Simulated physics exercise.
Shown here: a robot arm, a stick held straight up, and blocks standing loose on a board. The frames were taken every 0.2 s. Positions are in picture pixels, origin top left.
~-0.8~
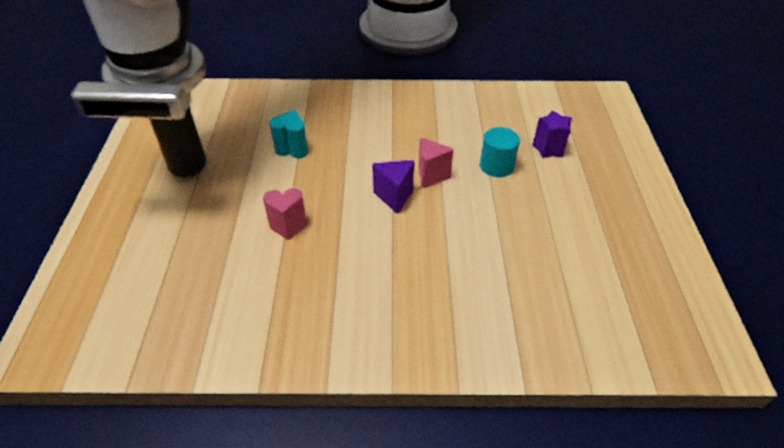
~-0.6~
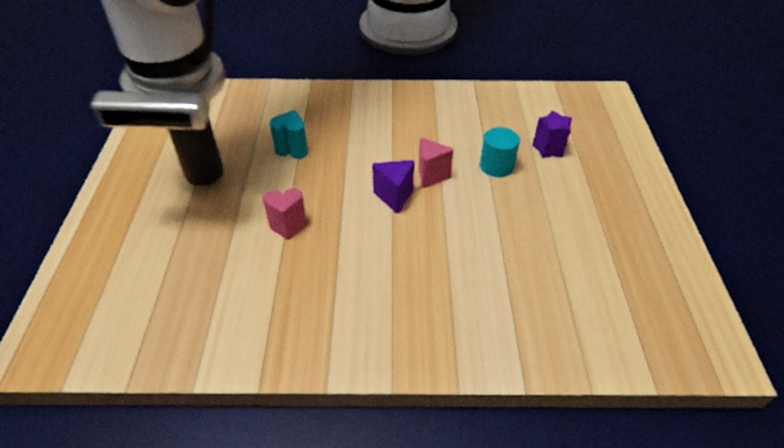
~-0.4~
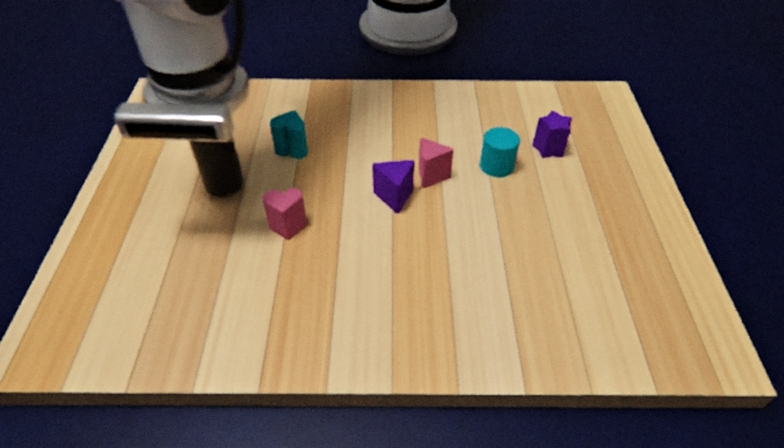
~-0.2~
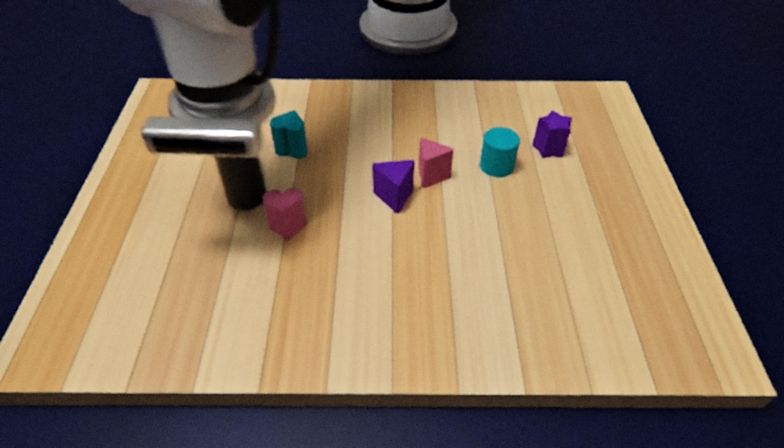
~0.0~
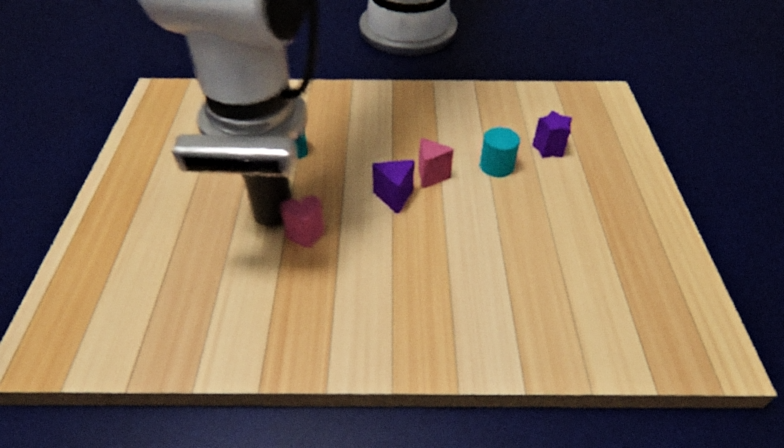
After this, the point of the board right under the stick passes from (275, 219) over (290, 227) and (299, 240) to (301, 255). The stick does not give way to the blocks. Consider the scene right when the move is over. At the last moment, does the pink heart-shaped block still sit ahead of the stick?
No, that is not what happens.
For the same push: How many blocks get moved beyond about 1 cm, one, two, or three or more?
I predict one.
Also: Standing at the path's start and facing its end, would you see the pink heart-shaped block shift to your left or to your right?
Answer: Leftward.
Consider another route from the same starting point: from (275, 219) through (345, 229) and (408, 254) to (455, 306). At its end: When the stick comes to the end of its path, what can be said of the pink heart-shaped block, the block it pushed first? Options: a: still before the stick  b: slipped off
b.
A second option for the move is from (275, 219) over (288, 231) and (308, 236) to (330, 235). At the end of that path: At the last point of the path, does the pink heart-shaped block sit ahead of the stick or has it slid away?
Before the stick.
On the path given first. Halfway along, stick (294, 226); pink heart-shaped block (327, 216), turned 20° anticlockwise.
At the end, stick (300, 248); pink heart-shaped block (334, 222), turned 70° anticlockwise.
